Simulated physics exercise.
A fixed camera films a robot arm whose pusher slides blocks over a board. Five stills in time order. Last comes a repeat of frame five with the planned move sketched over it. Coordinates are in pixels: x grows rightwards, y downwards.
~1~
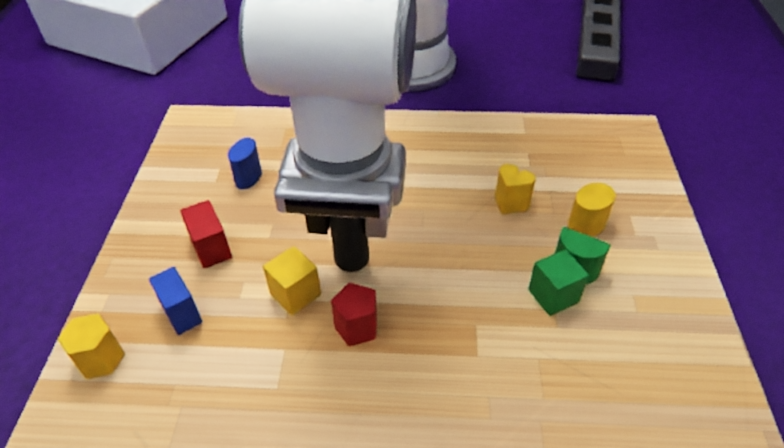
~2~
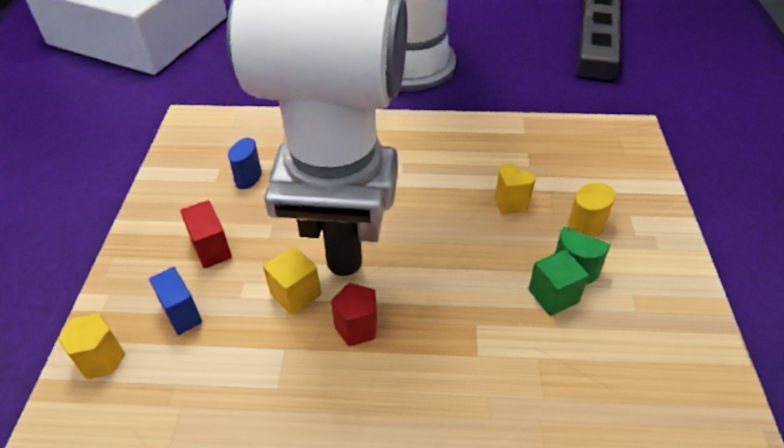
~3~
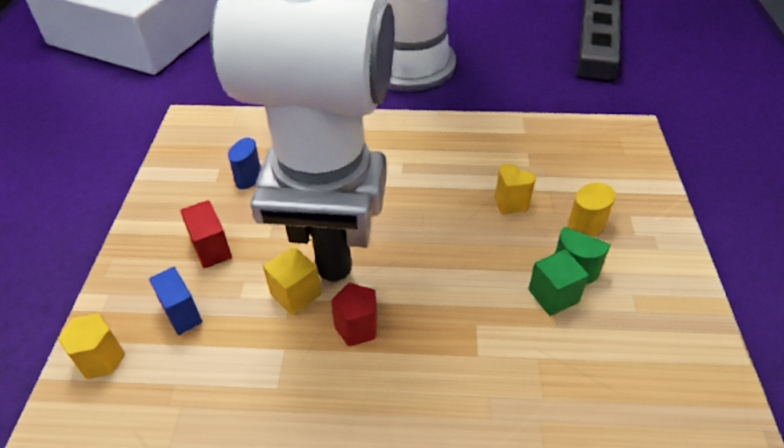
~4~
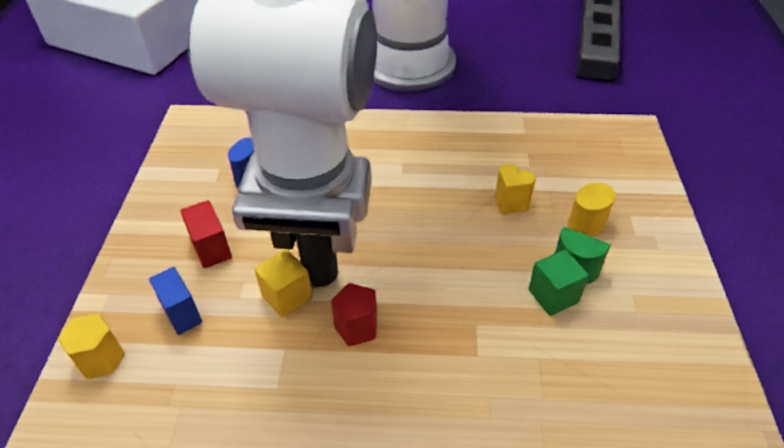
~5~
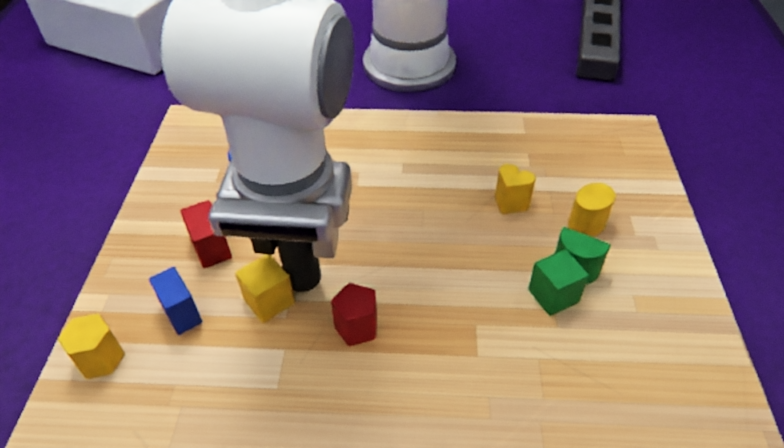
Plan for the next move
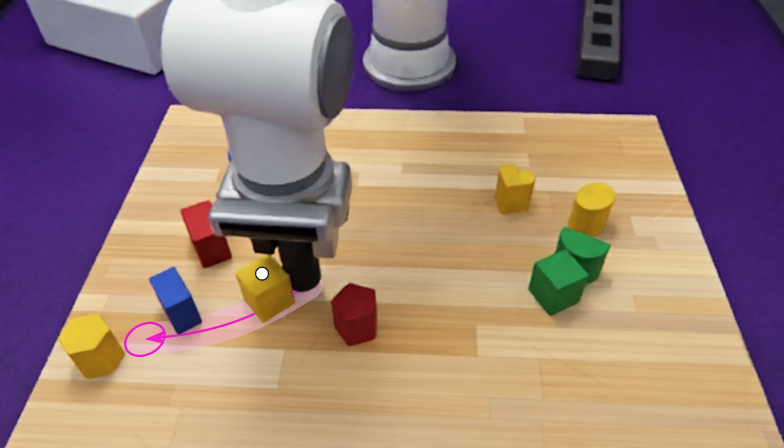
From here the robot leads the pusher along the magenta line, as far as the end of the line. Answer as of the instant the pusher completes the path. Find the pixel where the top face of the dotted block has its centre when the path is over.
Its top middle: (94, 303).
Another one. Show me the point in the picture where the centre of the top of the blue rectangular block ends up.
That would be at about pixel (87, 273).
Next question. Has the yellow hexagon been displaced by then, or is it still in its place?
That block slides.
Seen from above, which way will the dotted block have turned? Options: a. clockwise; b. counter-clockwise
Correct choice: A.
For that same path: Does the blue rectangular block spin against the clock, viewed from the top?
No.
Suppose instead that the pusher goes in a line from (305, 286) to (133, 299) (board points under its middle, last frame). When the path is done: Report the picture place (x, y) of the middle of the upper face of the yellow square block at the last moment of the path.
I'd expect the centre of its top face to be at (184, 301).
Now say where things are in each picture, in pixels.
Lower end of the pusher (352, 258), tops of blocks, yellow hexagon (83, 333), blue rectangular block (169, 287), yellow square block (290, 266), red five-sided block (355, 301), in the first frame.
Pusher (345, 262), blocks as before, in the second frame.
Pusher (334, 268), blocks as before, in the third frame.
Pusher (321, 273), yellow square block (281, 269), in the fourth frame.
Pusher (303, 278), yellow hexagon (83, 333), blue rectangular block (169, 287), yellow square block (262, 274), red five-sided block (355, 301), in the fifth frame.
The drawn path runs from (305, 286) over (257, 313) and (203, 331) to (145, 339); the dot is on the yellow square block.
On the path given first. One third of the way, pusher (255, 304); yellow square block (208, 292), turned 30° clockwise.
Two thirds of the way, pusher (199, 323); blue rectangular block (126, 285), turned 45° clockwise; yellow square block (149, 305), turned 50° clockwise.
At the end, pusher (140, 331); yellow hexagon (68, 339), turned 25° anticlockwise; blue rectangular block (87, 273), turned 90° clockwise; yellow square block (94, 303), turned 65° clockwise; red five-sided block not moved.
